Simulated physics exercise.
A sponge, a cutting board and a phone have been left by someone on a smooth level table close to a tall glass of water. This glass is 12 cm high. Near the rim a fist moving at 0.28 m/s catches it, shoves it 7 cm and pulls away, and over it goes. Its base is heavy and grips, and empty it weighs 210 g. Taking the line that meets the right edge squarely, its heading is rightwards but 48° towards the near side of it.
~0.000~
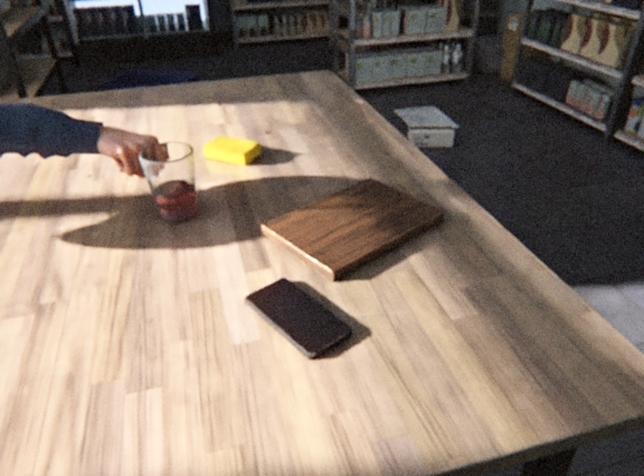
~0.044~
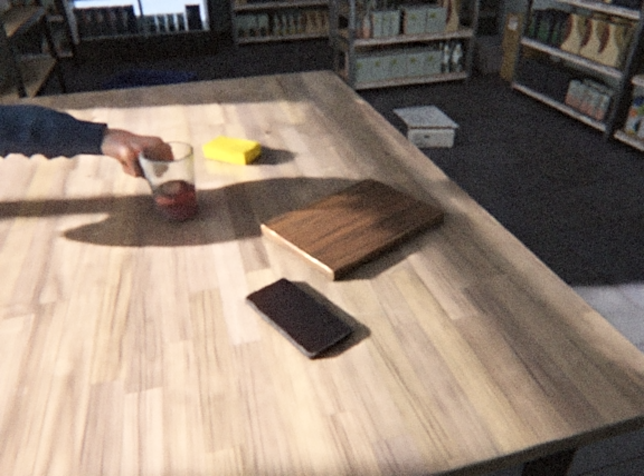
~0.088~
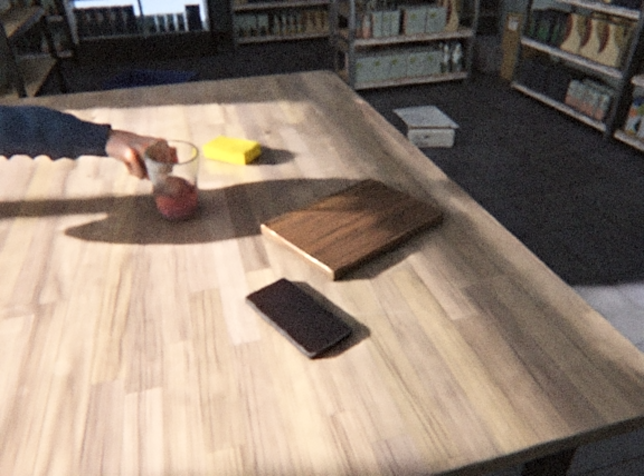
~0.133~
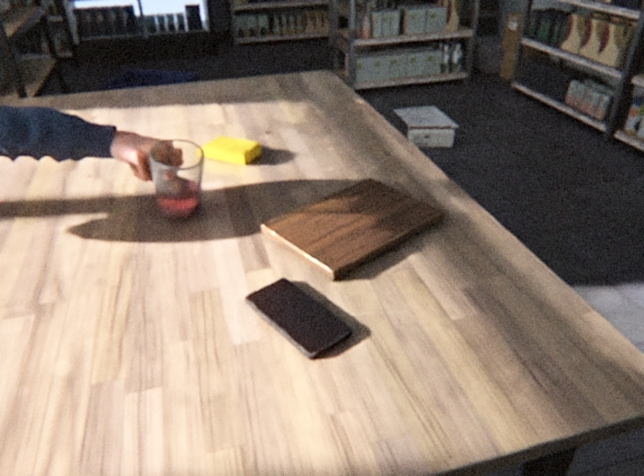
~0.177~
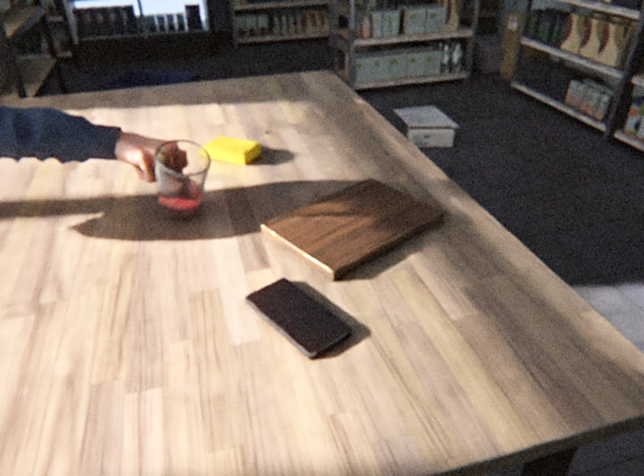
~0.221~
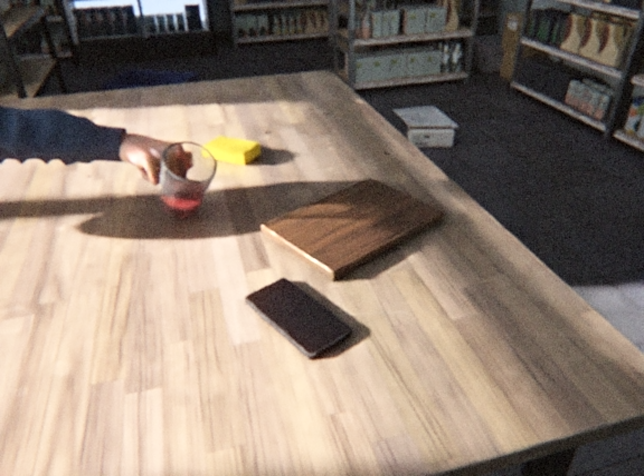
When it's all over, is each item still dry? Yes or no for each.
Sponge - yes, still dry. Cutting board - no, it got wet. Phone - no, it got wet.
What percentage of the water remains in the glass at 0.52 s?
It sits around 80 percent.
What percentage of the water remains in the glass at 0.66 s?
It is near 38 in a hundred.
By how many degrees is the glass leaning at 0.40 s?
It is at some 70°.
After 0.40 s the tilt is 71° and 100 per cent is in the glass, 0 has run off the table; wet so far, nothing.
After 0.52 s the tilt is 85° and 81 per cent is in the glass, 0 has run off the table; wet so far, nothing.
After 0.66 s the tilt is 85° and 38 per cent is in the glass, 0 has run off the table; wet so far, cutting board, phone.
After 0.90 s the tilt is 85° and 19 per cent is in the glass, 0 has run off the table; wet so far, cutting board, phone.
In the end 8 per cent is in the glass, 14 has run off the table; wet so far, cutting board, phone.
